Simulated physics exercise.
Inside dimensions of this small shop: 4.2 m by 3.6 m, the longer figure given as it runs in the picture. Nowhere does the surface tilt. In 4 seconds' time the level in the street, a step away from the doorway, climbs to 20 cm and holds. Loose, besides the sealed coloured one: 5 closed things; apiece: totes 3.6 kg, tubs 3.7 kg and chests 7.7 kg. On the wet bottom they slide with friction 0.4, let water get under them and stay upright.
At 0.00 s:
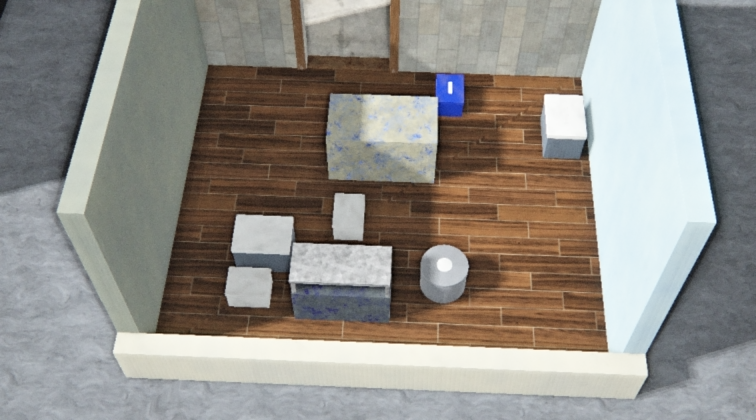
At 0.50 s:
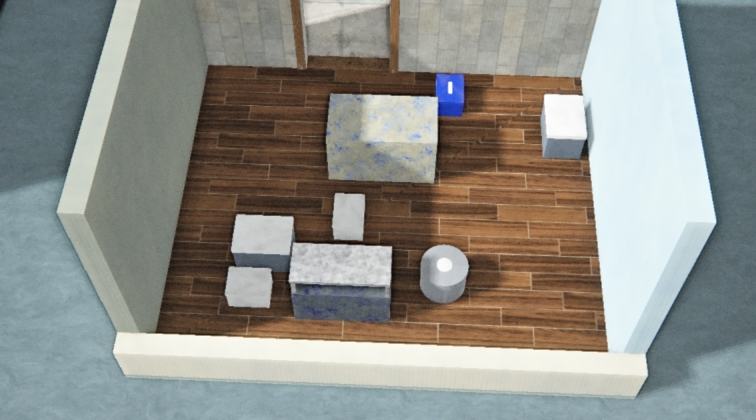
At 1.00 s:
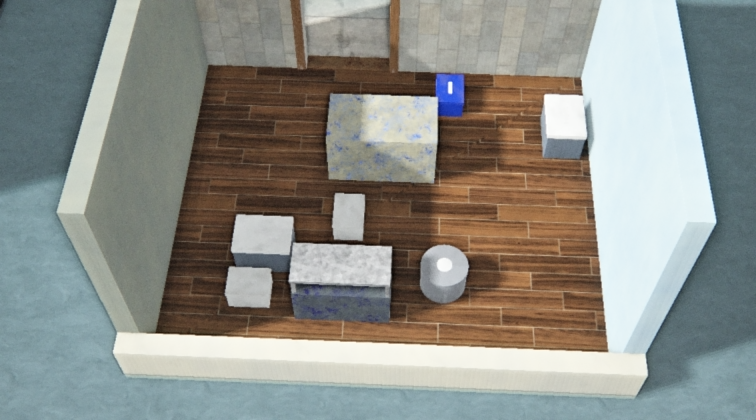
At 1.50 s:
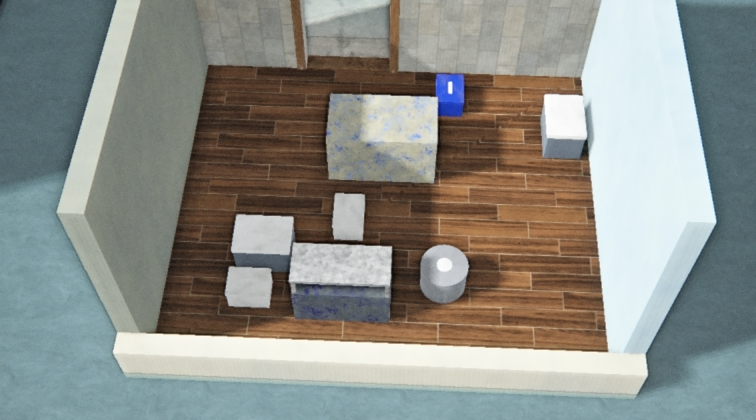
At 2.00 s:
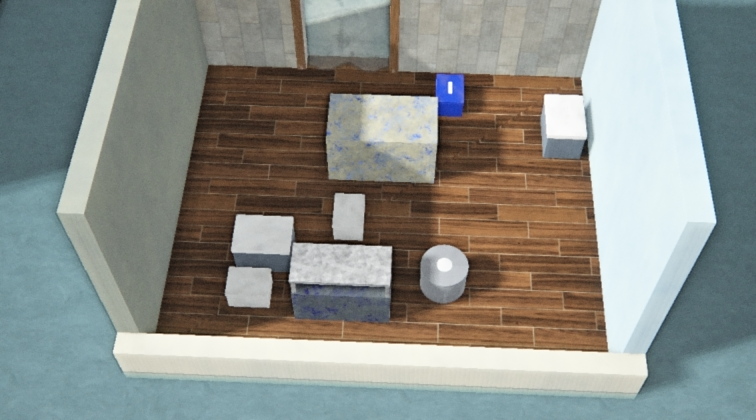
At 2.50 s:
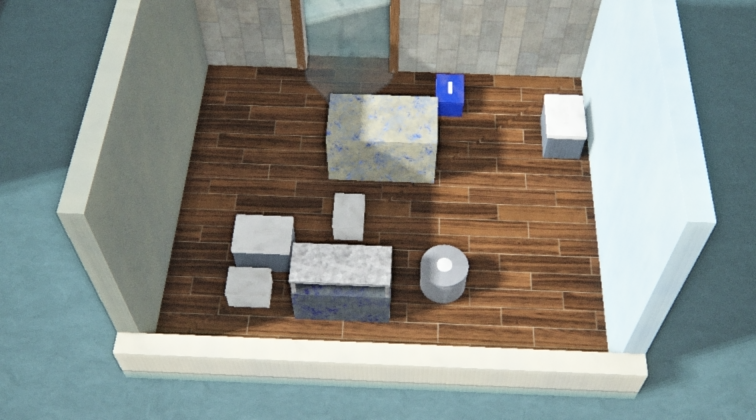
The clip opens on a small wood-floored shop seen from above, with pale boxes, speckled blocks, a grey cylinder and a blue tote, surrounded by grey ground. Blue-green water covers the ground outside, then shows in the doorway and spreads a thin patch just inside, while every object stays still.
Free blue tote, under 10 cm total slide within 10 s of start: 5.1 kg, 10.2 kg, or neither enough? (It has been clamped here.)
It is steadied by neither weight.
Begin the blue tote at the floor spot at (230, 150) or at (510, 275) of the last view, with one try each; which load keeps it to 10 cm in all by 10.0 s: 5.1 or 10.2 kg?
In that order: No load works; just the heavier works.
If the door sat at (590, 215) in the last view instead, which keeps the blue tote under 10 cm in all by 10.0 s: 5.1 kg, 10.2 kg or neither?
Answer: Only the upper mass works.
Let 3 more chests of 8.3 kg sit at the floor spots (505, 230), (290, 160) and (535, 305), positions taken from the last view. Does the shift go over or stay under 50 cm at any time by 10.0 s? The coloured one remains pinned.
Result, in order - falls shy; exceeds it; falls shy.
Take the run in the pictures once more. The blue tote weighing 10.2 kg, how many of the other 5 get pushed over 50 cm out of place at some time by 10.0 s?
3 in all.
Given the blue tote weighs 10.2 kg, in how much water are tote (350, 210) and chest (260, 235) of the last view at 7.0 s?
First about 1 cm, second about 4 cm.
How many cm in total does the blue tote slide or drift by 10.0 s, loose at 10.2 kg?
I'd put it near 60 cm in all.
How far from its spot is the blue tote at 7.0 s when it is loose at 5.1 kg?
About 60 cm off its spot.
After 3.5 s the blue tote would be 0 cm from its start with 5.1 kg and 0 cm from its start with 10.2 kg; 0 cm of water round it then.
After 4.5 s the blue tote would be 1 cm from its start with 5.1 kg and 0 cm from its start with 10.2 kg; 3 cm of water round it then.
After 7.0 s the blue tote would be 67 cm from its start with 5.1 kg and 26 cm from its start with 10.2 kg; 4 cm of water round it then.
After 10.0 s the blue tote would be 138 cm from its start with 5.1 kg and 55 cm from its start with 10.2 kg; 9 cm of water round it then.
